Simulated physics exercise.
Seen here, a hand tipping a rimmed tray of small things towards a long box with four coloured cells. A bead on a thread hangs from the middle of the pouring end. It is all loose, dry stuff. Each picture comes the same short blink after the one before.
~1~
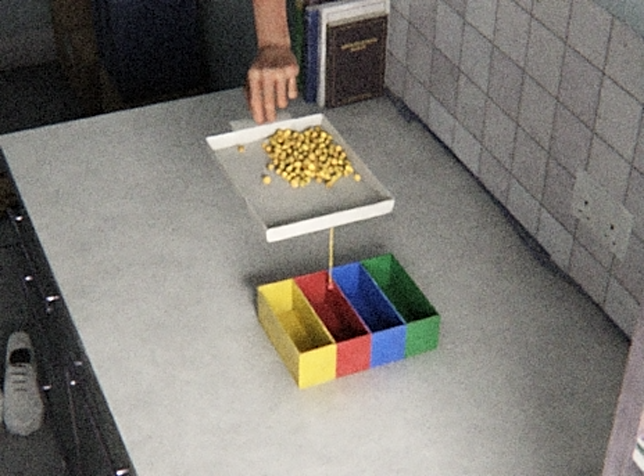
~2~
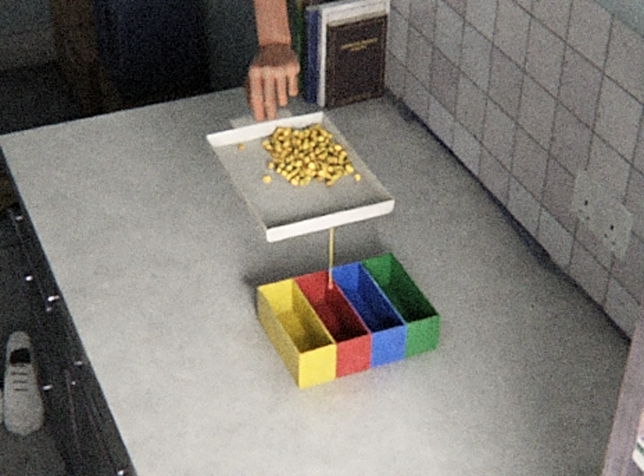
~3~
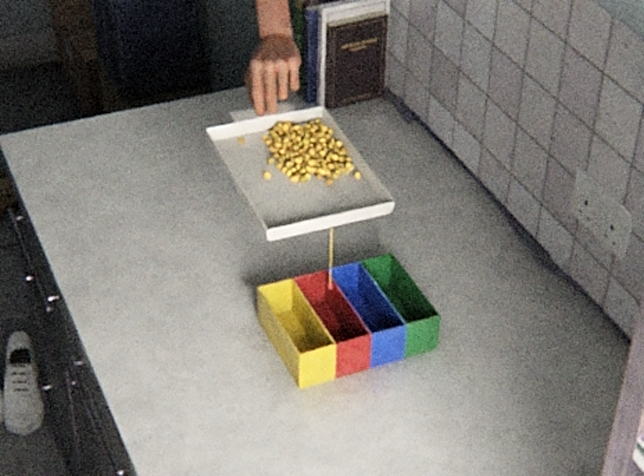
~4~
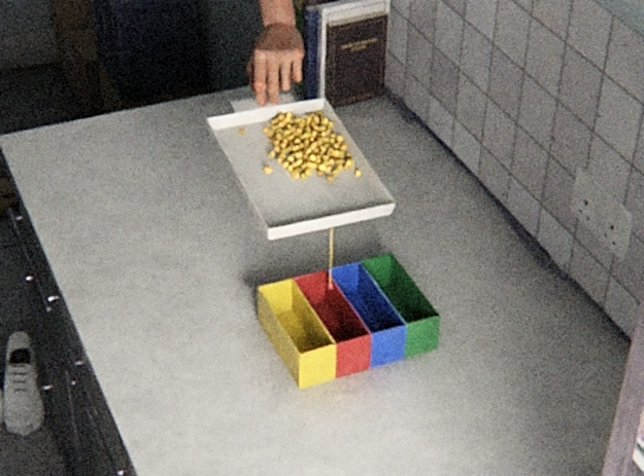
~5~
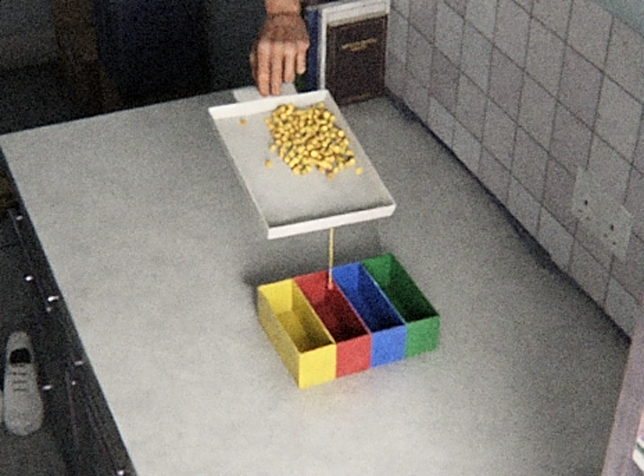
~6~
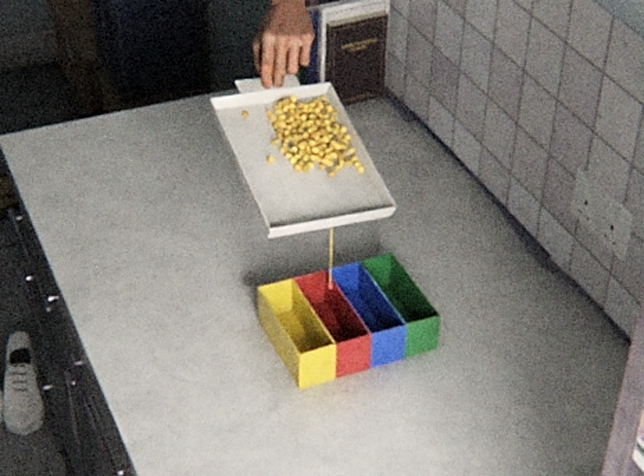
On a grey counter beside a tiled wall, a hand gradually raised the back of a white tray of yellow puffed balls, its front right corner dipping lowest, above a still box with four coloured cells.
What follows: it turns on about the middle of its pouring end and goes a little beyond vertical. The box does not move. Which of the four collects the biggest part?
Fullest: The green cell.
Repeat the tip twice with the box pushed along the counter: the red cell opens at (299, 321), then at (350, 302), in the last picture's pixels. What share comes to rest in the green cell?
Near 30 % and 20 %.
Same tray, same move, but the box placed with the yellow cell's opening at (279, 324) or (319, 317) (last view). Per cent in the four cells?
The first gives 70 %, the second 100 %.
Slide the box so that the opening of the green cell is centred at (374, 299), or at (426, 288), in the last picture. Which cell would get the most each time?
The first try: That green cell. The second: That blue cell.
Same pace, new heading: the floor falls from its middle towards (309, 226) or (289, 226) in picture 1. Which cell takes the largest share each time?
The first try: That yellow cell. The second: That yellow cell.
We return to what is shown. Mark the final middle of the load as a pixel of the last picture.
Near (394, 330).
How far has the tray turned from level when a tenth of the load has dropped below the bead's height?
Around 100° of tilt.
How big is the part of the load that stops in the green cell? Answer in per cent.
Some 50 per cent.
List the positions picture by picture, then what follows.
The first frame shows corners of the pouring end near (268, 229) and (391, 199), level; middle of the load near (310, 158), puffed corn balls; bead on its thread near (330, 286); yellow cell near (317, 363); red cell near (353, 353); blue cell near (388, 343); green cell near (422, 333).
The second frame shows corners of the pouring end near (268, 229) and (392, 199), level; middle of the load near (310, 156).
The third frame shows corners of the pouring end near (269, 228) and (392, 200), tipped barely, lowest at the right corner; middle of the load near (310, 152).
The fourth frame shows corners of the pouring end near (270, 228) and (393, 202), tipped a little, lowest at the right corner; middle of the load near (307, 142).
The fifth frame shows corners of the pouring end near (271, 228) and (393, 204), tipped a little, lowest at the right corner; middle of the load near (308, 136).
The sixth frame shows corners of the pouring end near (272, 227) and (394, 206), tipped clearly, lowest at the right corner; middle of the load near (310, 131); yellow cell near (317, 363); red cell near (353, 353); blue cell near (388, 343); green cell near (422, 333).
Shortly afterwards, tray tipped steeply; all but a few on the tray; only a few in the blue cell; only a few in the green cell; only a few falling or outside the box.
Next, tray tipped past a quarter turn; the bulk on the tray; a little in the green cell; only a few in the blue cell; only a few in the red cell; only a few falling or outside the box.
Some moments later, tray tipped past a quarter turn; near half in the green cell; near a third in the blue cell; a little in the red cell; only a few in the yellow cell; a little falling or outside the box.
In the end, tray tipped past a quarter turn; near half in the green cell; near a third in the blue cell; a little in the red cell; only a few in the yellow cell; a little outside the box.
